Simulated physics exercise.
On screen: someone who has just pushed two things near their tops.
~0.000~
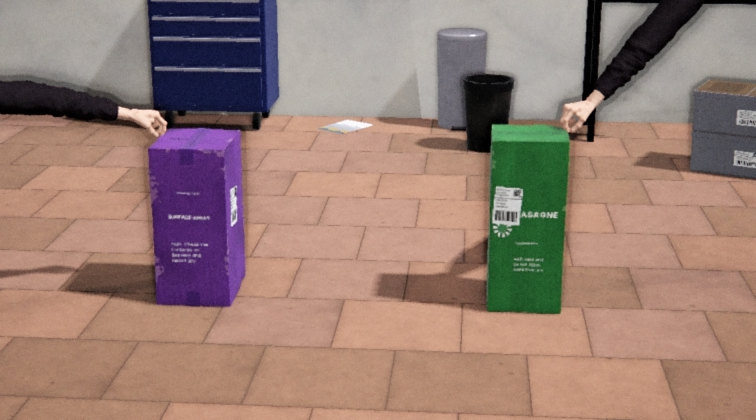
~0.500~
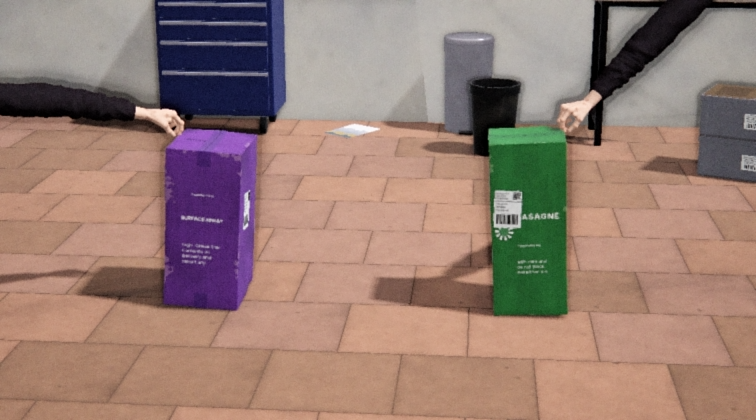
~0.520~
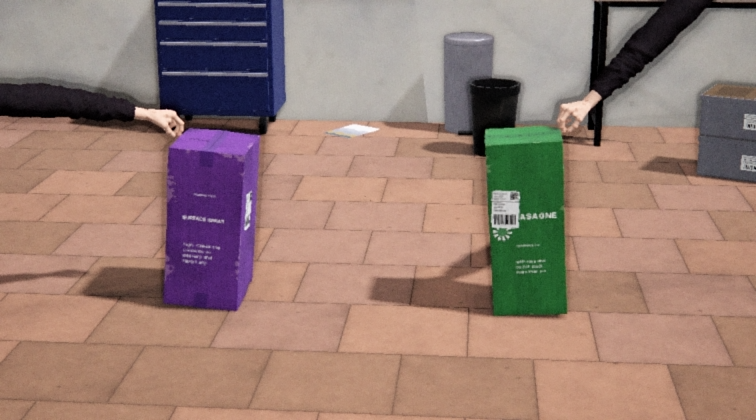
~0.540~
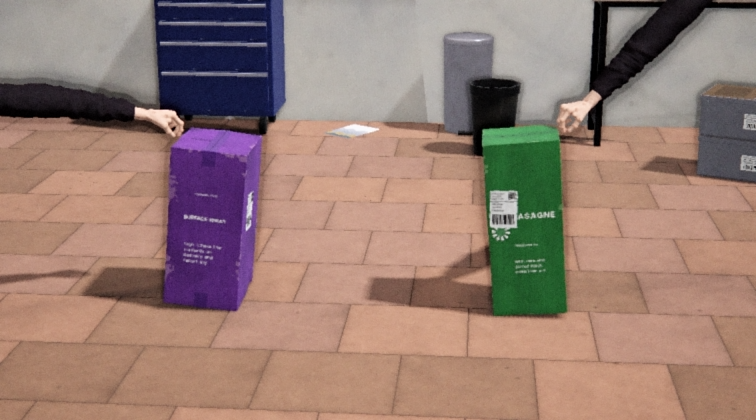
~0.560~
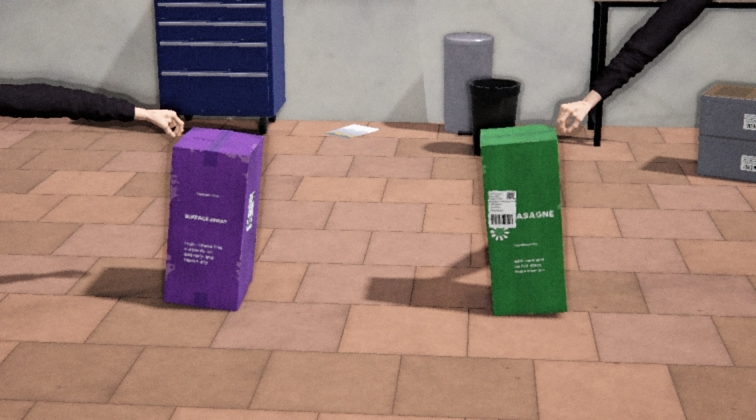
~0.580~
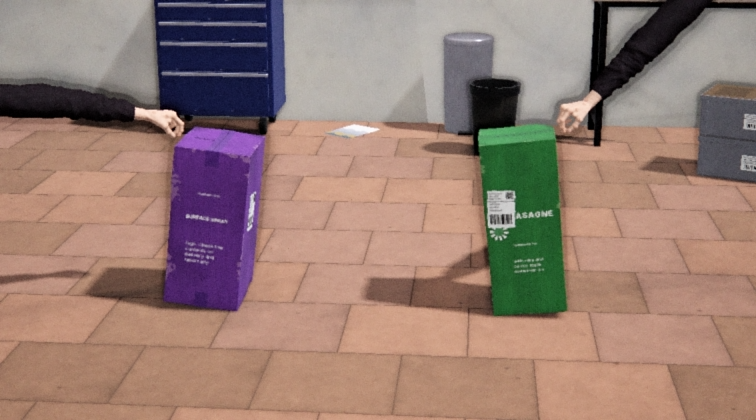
Purple and green boxes leaning slightly, purple to the right and green to the left, as two hands push near their tops.
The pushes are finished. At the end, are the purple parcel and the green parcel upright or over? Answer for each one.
My prediction: The purple parcel comes back up, the green parcel comes back up.
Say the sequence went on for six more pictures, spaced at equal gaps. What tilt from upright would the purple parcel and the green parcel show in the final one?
They'd lean some 6° and 6° from upright.
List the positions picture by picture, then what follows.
Purple parcel (199, 216) upright; green parcel (526, 218) upright, in the first frame.
Purple parcel (211, 218) 4° off upright; green parcel (528, 221) 3° off upright, in the second frame.
Purple parcel (213, 218) 5° off upright; green parcel (526, 221) 4° off upright, in the third frame.
Purple parcel (214, 218) 6° off upright; green parcel (525, 220) 5° off upright, in the fourth frame.
Purple parcel (215, 217) 6° off upright; green parcel (524, 220) 6° off upright, in the fifth frame.
Purple parcel (215, 217) 7° off upright; green parcel (523, 220) 6° off upright, in the sixth frame.
By 0.82 s, purple parcel upright near (205, 220); green parcel 2° off upright near (530, 222).
By 1.12 s, purple parcel upright near (208, 220); green parcel upright near (533, 223).
When it is over (3.5 s), the purple parcel settles on its feet, near (206, 221); the green parcel settles on its feet, near (533, 223).
